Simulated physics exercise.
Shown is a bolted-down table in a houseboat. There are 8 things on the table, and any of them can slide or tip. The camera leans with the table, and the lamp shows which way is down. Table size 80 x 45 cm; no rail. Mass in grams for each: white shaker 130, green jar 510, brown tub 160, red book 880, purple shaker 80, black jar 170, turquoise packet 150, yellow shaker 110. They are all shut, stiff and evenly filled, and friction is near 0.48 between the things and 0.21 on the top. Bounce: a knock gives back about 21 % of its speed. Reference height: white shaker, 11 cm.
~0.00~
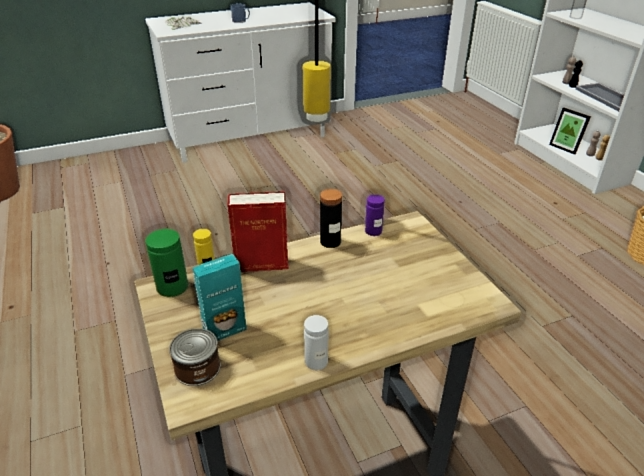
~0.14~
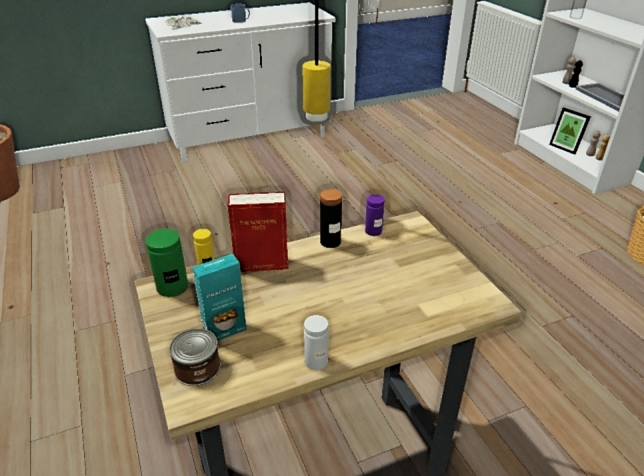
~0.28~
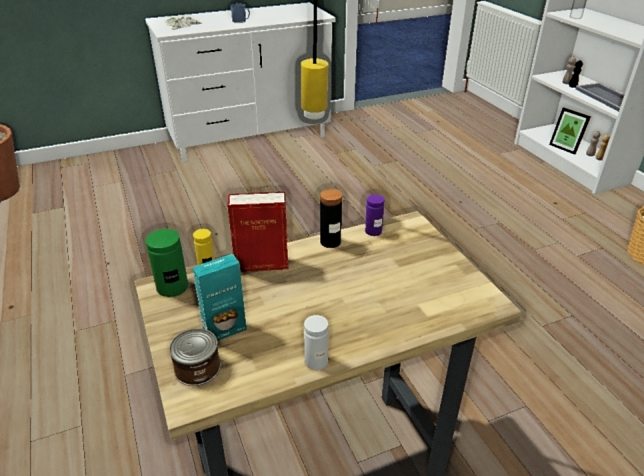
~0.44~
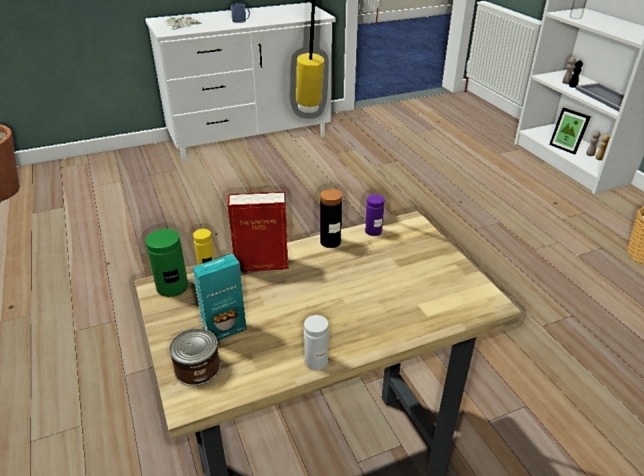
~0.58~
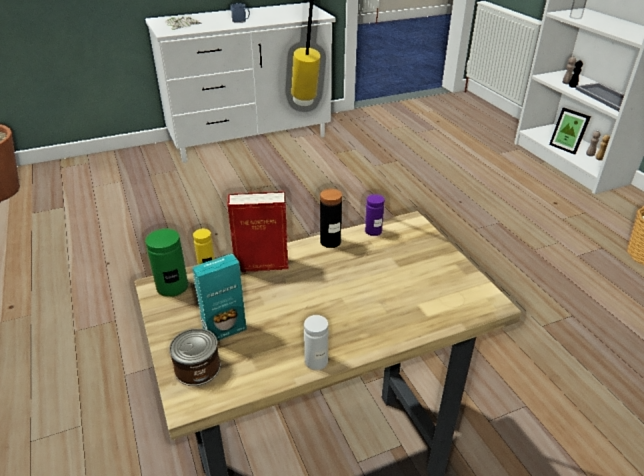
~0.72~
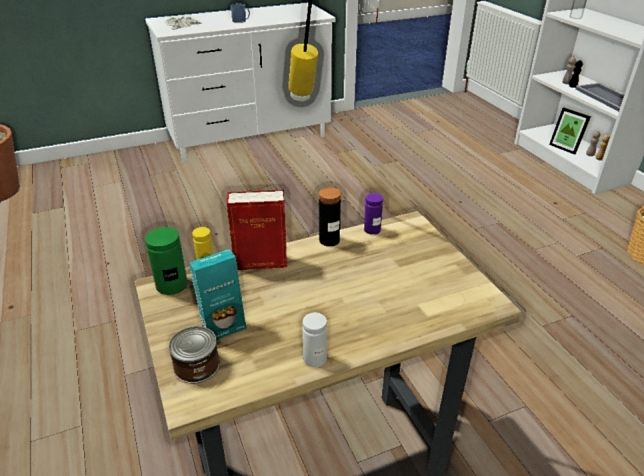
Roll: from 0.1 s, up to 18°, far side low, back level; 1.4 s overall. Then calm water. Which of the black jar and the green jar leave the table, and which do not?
The black jar leaves it; the green jar leaves it.
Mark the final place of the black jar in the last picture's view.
About (293, 341).
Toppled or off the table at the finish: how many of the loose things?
It comes to 6.
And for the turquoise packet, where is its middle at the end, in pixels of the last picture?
Near (197, 268).
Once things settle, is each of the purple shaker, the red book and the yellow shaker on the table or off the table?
Well, the purple shaker does come off, the red book does come off, and the yellow shaker does come off.
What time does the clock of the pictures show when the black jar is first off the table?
That first happens close to 0.9 seconds.
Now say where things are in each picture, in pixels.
The first frame shows boat level; black jar (331, 219); green jar (168, 263).
The second frame shows boat level; red book (259, 233); purple shaker (375, 215).
The third frame shows floor tilted 3°, far side down; turquoise packet (221, 300); yellow shaker (205, 253).
The fourth frame shows floor tilted 9°, far side down; white shaker (316, 343); brown tub (195, 357).
The fifth frame shows floor tilted 14°, far side down; red book (259, 233); purple shaker (375, 215).
The sixth frame shows floor tilted 17°, far side down; black jar (330, 217); green jar (167, 261).
Around 1.02 s, floor tilted 14°, far side down; green jar, red book, purple shaker, black jar and yellow shaker now off the table; turquoise packet on its side; white shaker shifted 9 cm.
Around 1.32 s, floor tilted 3°, far side down; turquoise packet on its side; white shaker shifted 19 cm; brown tub shifted 16 cm.
Around 1.52 s, boat level; turquoise packet on its side; white shaker shifted 20 cm; brown tub shifted 17 cm.
Finally (2.0 s), off the table, green jar, red book, purple shaker, black jar and yellow shaker; on their side or leaning hard on the table, turquoise packet; not toppled but over 5 cm from the start, white shaker and brown tub. In the last view, black jar near (293, 341), green jar near (178, 372).
